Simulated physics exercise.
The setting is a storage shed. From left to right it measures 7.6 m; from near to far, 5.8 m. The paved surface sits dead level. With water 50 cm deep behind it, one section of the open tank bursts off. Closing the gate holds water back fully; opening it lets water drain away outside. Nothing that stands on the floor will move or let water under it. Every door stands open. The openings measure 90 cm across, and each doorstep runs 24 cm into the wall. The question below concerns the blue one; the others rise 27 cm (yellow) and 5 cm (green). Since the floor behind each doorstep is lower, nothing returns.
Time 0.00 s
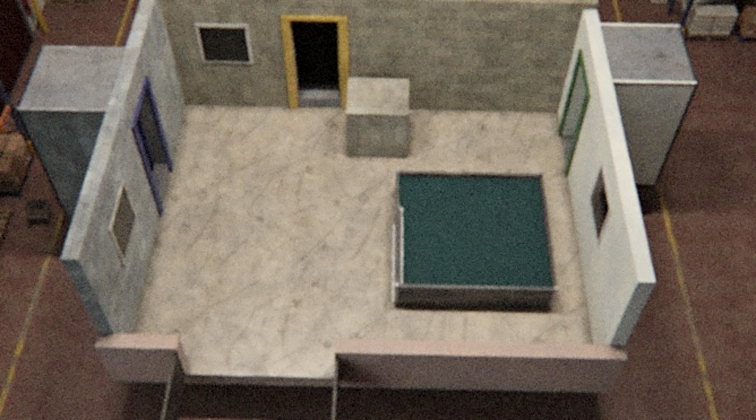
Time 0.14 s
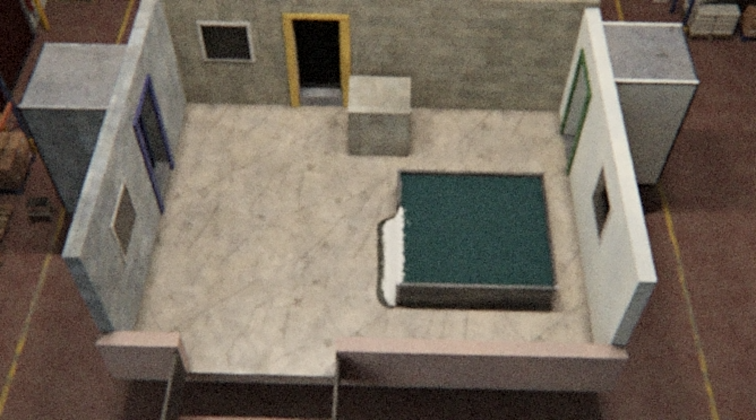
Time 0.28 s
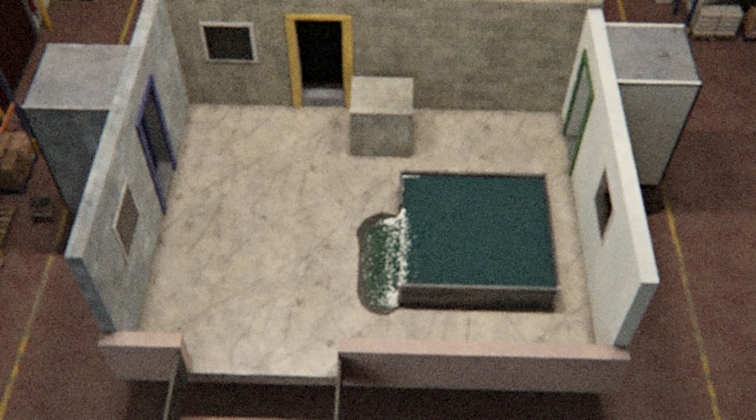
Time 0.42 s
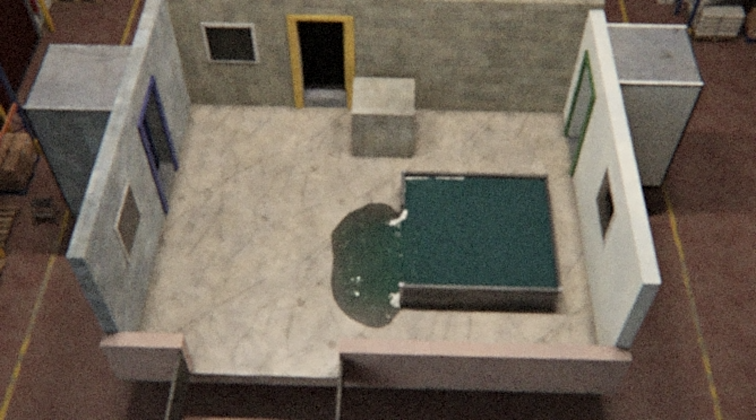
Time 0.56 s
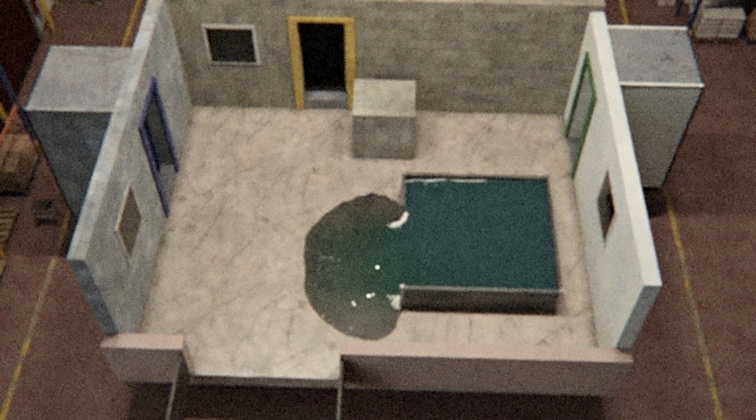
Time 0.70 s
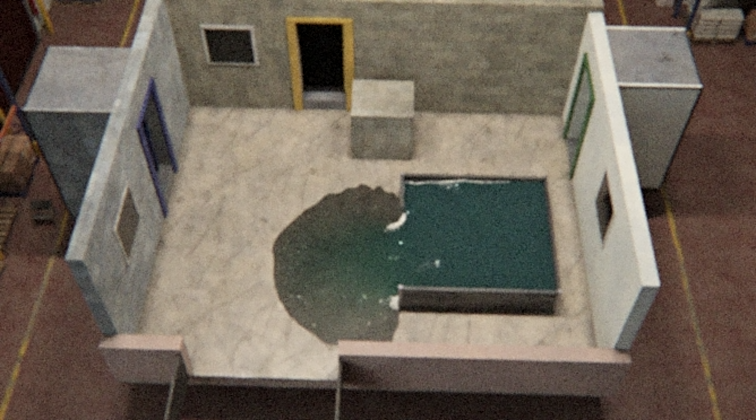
At the start, a walled tank of still, dark green water sits at the right of a pale-floored, roofless room with open doorways. White, foamy water bursts through its left side, then a dark, rounded puddle spreads leftward across the dry floor, growing steadily wider.
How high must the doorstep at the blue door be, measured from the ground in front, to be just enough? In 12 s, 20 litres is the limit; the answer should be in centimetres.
About 12.5 cm.
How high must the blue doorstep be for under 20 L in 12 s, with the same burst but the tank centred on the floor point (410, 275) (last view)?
About 8.5 cm.
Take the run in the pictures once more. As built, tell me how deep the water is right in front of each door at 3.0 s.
Door by door in cm - yellow 0, blue 16, green 0.
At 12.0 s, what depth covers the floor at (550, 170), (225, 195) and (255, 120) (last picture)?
Depths in order: 4 / 6 / 8 cm.
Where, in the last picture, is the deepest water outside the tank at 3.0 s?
Near (176, 361).
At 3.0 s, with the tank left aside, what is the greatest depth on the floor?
Up to some 28 centimetres, I'd say.
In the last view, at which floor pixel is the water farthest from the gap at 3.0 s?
The tip of the flood lies near (189, 114).
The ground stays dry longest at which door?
Green.
After 1.4 s water covers 30 % of the floor, deepest (26 cm) near (389, 283); it has not reached the blue door.
After 3.0 s water covers 50 % of the floor, deepest (28 cm) near (176, 361); 16 cm at the blue door, 0 litres in over its 26 cm doorstep.
After 12.0 s water covers 80 % of the floor, deepest (10 cm) near (347, 137); 7 cm at the blue door, 0 litres in over its 26 cm doorstep.
At the blue door as built, the water arrived by 2.0 s and peaked near 18 cm at 3.6 s.
Run again over the same 12 s with other heights there, 39 litres in over 10.5 cm, 10 litres over 14 cm. The limit of 20 litres is kept from about 12.5 cm up.
